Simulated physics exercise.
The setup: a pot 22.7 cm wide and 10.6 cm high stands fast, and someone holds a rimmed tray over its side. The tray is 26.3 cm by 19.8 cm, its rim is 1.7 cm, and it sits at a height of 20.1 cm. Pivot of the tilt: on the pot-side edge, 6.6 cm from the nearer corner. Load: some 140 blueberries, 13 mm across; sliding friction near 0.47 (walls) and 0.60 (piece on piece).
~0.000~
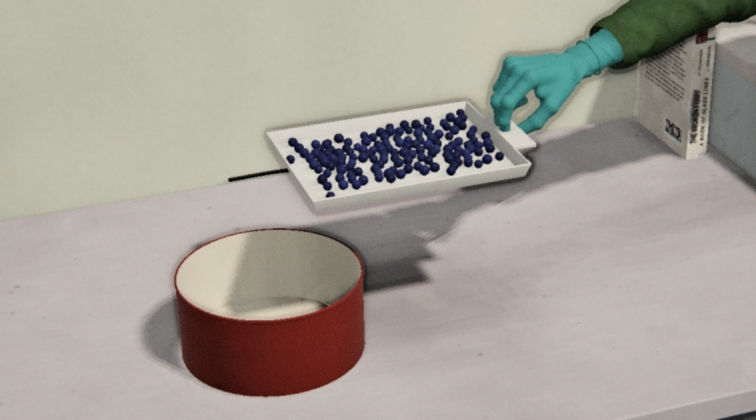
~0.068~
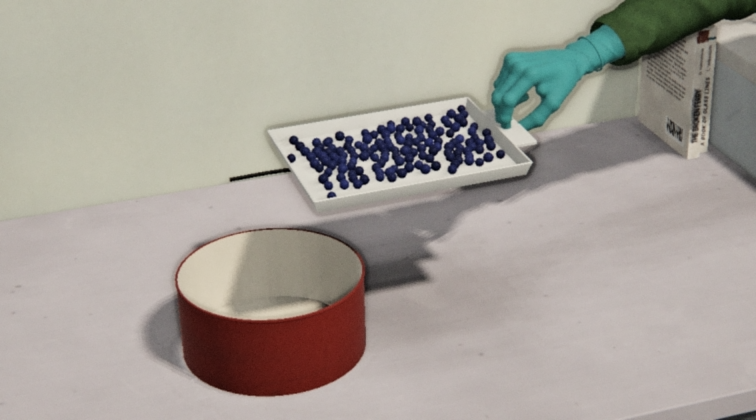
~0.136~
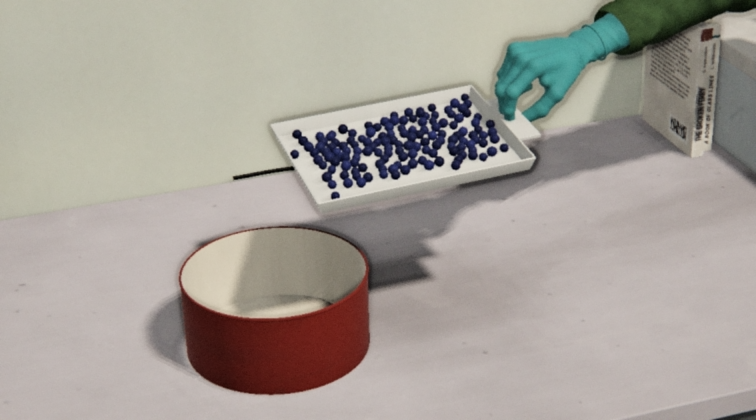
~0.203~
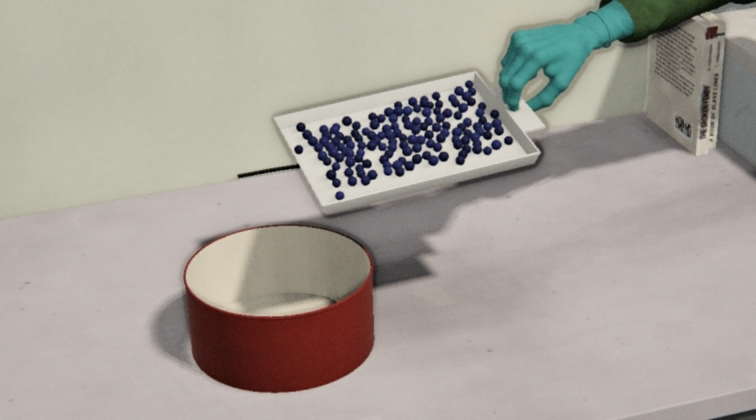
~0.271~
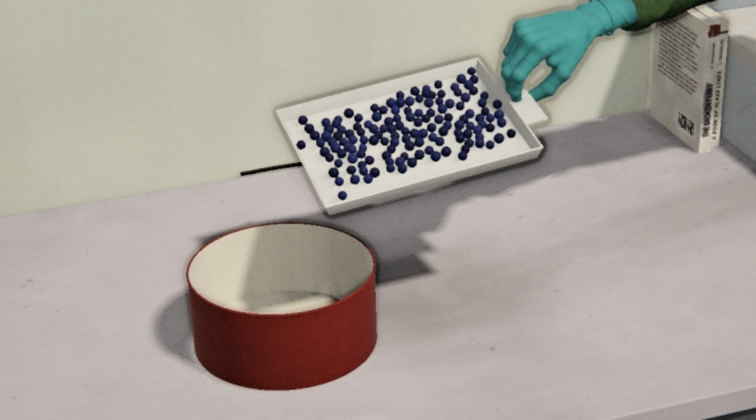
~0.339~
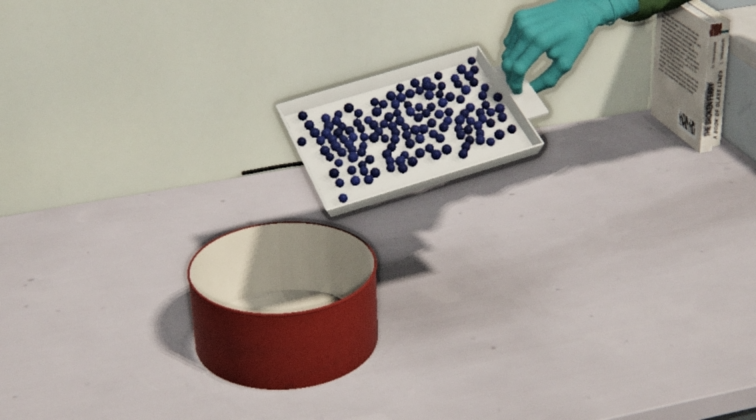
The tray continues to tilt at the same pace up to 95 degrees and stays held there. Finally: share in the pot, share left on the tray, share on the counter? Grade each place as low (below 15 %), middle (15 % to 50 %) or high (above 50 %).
Pot - high; tray - low; counter - middle.
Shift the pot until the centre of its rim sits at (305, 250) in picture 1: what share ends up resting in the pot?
The share would be some 55 per cent.
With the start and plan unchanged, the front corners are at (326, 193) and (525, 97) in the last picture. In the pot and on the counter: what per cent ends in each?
Pot: 80, counter: 20.
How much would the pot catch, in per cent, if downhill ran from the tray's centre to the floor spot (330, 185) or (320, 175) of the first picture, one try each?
First try: Around 100 percent; second try: Around 75 percent.
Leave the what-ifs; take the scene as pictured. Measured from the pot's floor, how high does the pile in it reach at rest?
About 2.5 cm.
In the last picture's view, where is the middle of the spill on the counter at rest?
(406, 368), roughly.
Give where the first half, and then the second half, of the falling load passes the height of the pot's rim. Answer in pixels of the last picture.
It passes about (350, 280) first and (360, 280) afterwards.
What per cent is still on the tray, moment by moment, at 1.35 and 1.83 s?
Estimates: 100; 5.
After 0.94 s, tilt 53 degrees; the tray holds 100 %, the pot 0 %.
Then, at 1.35 s, tilt 78 degrees; the tray holds 100 %, the pot 0 %.
After 1.83 s, tilt 95 degrees; the tray holds 5 %, the pot 50 %.
At rest (2.6 s), pot 55 %, tray 0 %, counter 45 %.
